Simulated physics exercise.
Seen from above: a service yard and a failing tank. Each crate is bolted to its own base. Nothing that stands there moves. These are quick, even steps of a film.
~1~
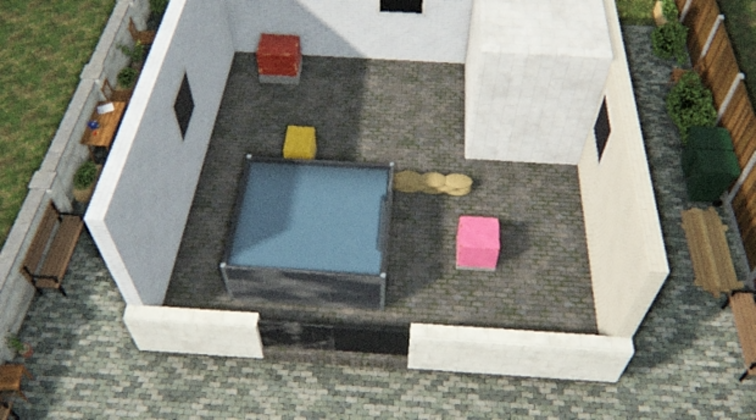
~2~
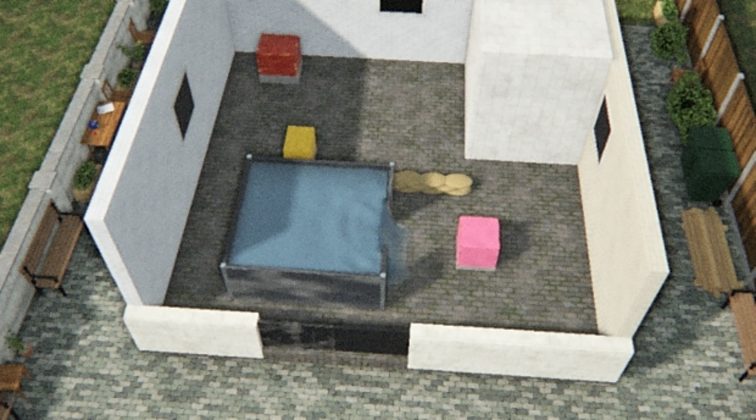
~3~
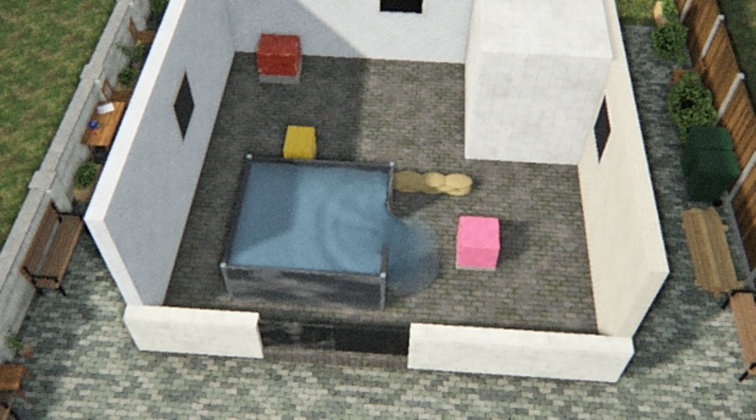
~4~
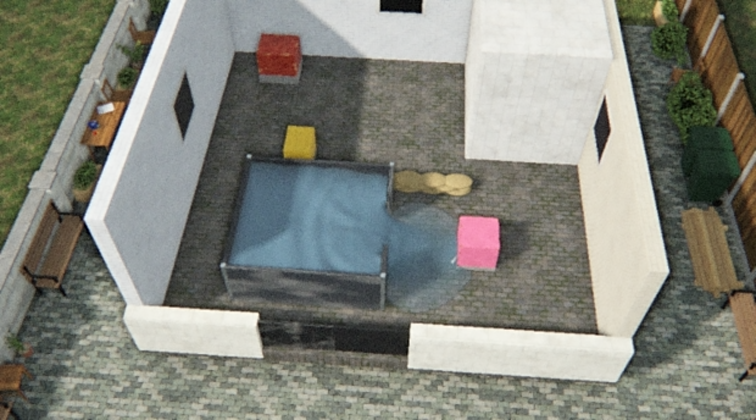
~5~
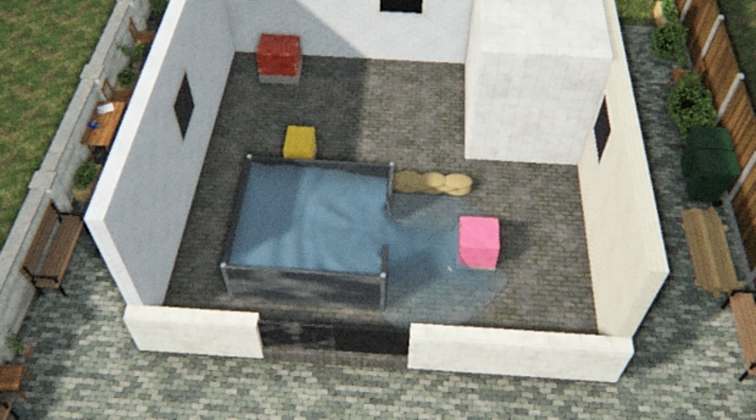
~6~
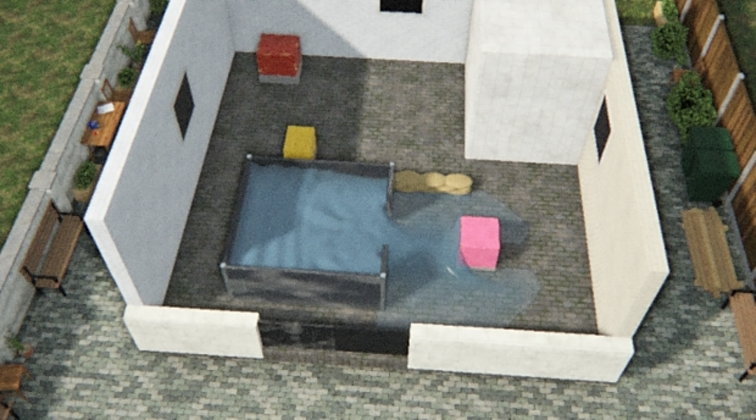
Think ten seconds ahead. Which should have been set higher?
One by one: The red crate keeps dry; the yellow crate is soaked; the pink crate is soaked.
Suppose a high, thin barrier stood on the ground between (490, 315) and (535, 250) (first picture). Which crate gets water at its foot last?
The crate marked red.
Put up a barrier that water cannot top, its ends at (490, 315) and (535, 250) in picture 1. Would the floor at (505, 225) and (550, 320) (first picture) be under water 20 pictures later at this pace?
One after the other: Under water, wet.
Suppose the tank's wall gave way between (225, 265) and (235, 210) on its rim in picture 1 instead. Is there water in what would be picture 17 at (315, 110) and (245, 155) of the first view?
In turn: Wet, flooded.
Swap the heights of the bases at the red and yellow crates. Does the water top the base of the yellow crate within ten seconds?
Yellow takes water.
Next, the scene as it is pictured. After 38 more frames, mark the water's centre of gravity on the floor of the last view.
Close to (415, 241).
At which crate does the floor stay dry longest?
That is the red-painted one.
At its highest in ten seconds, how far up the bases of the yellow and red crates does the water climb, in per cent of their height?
Near 270 and 50 in a hundred.
A moment on, water covers 30 % of the floor; the red crate not reached, the yellow crate not reached, the pink crate water round its plinth.
Next, water covers 35 % of the floor; the red crate not reached, the yellow crate not reached, the pink crate water round its plinth.
Then, water covers 45 % of the floor; the red crate not reached, the yellow crate water round its plinth, the pink crate water round its plinth.
Later, water covers 80 % of the floor; the red crate water round its plinth, the yellow crate water round its plinth, the pink crate water round its plinth.
In the end, water covers 95 % of the floor; the red crate stayed above the water, the yellow crate was topped, the pink crate was topped.
